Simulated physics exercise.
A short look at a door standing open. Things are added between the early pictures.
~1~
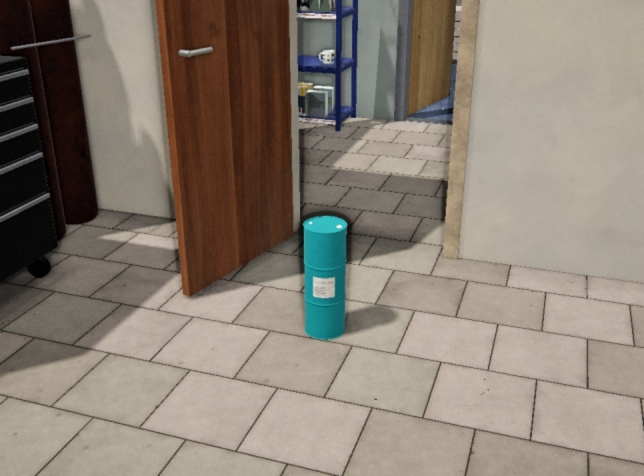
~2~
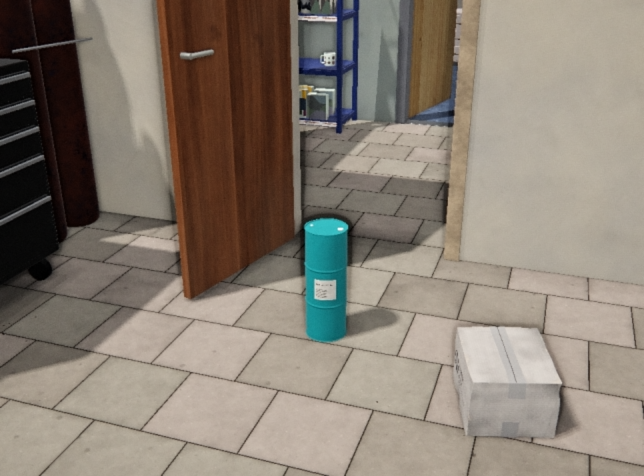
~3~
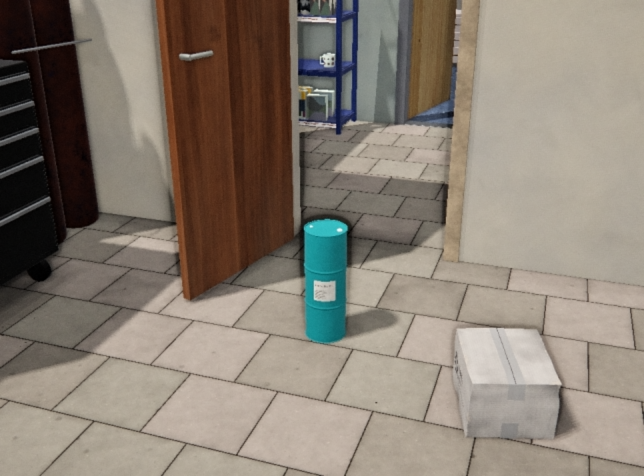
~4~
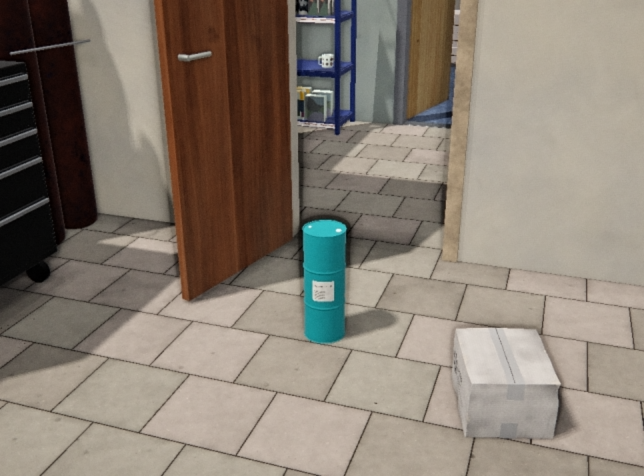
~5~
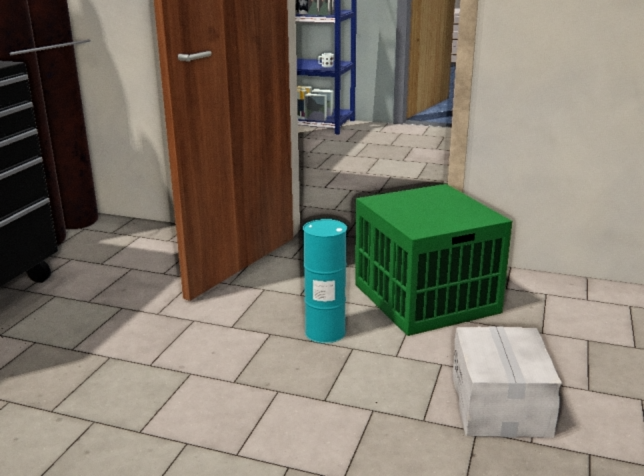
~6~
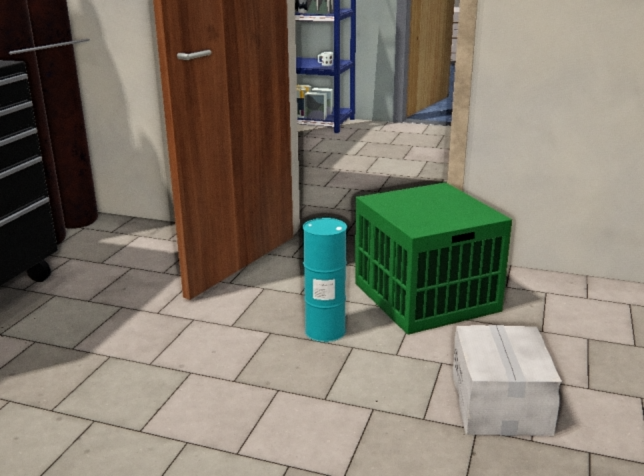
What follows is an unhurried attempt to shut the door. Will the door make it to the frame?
The door stops short.
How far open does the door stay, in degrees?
About 40°.
Then, 0.60 s later than the last frame, door 93° open.
Then, 1.10 s later than the last frame, door 75° open.
Then, 1.40 s later than the last frame, door 63° open.
Then, 1.80 s later than the last frame, door 46° open.
When it is over, door 42° open; all 3 as before. End places, in pixels of the last picture, green chest near (432, 253).
